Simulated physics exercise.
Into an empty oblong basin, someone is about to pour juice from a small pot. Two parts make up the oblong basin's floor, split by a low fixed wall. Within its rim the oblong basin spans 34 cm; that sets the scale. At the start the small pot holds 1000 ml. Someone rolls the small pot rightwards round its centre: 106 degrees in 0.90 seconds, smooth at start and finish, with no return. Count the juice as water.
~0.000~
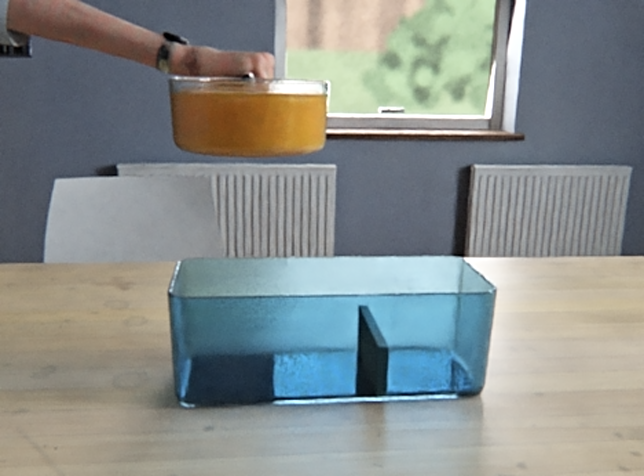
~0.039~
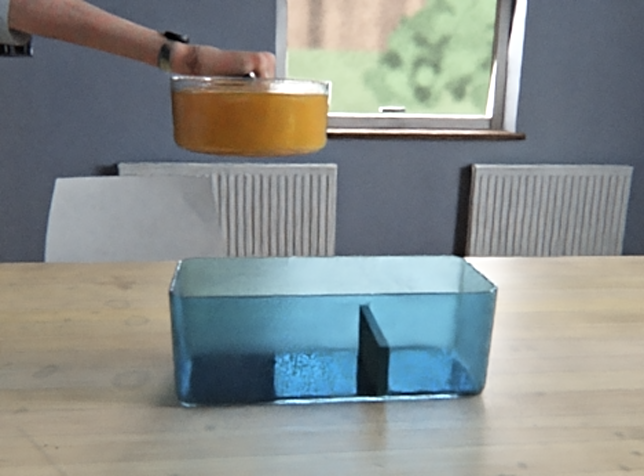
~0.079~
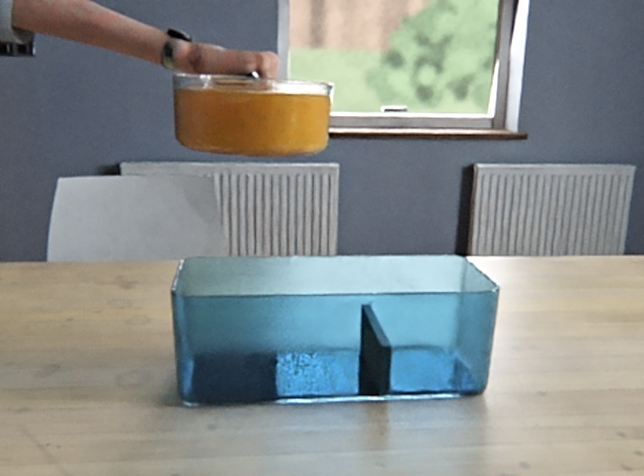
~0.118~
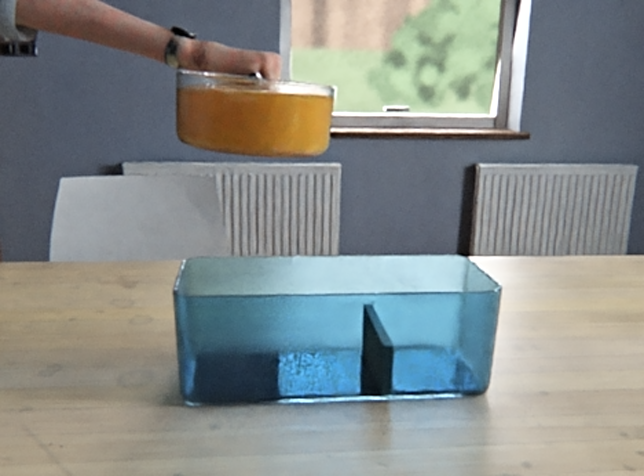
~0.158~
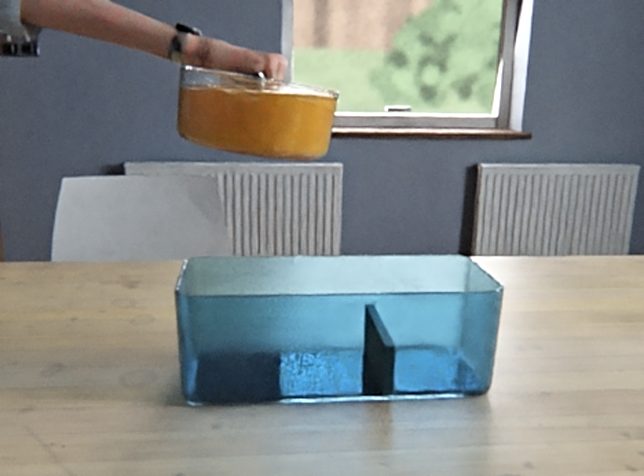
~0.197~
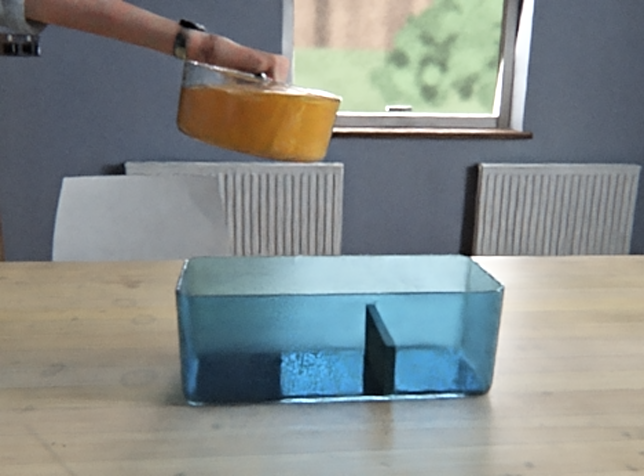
A glass pot of orange liquid, gripped by a hand reaching in from the left, hangs nearly level above a blue glass basin with a low divider on a wooden table, then tilts slightly down to the right.
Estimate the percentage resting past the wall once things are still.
I would say roughly 50 percent.
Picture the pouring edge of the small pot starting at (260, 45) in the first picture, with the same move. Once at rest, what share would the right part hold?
It would then come to around 5 percent.
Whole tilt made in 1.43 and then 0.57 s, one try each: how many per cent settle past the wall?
65 then 35 %.
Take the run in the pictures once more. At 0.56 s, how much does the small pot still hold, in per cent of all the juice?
Around 42 in a hundred.
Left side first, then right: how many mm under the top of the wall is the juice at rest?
Left side: Around 40 mm. Right side: Around 20 mm.
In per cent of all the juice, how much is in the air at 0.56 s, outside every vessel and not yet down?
Near 46 in a hundred.
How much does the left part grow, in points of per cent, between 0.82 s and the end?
Change: Approx. 20 %.
After 0.56 s the tilt is 73° and 42 per cent is still to pour, 2 is left of the wall and 10 right of it.
After 0.82 s the tilt is 104° and 6 per cent is still to pour, 26 is left of the wall and 54 right of it.
After 1.10 s the tilt is 106° and 0 per cent is still to pour, 43 is left of the wall and 51 right of it.
After 1.40 s the tilt is 106° and 0 per cent is still to pour, 45 is left of the wall and 50 right of it.
In the end 45 per cent lies left of the wall, 50 right of it and 5 outside.
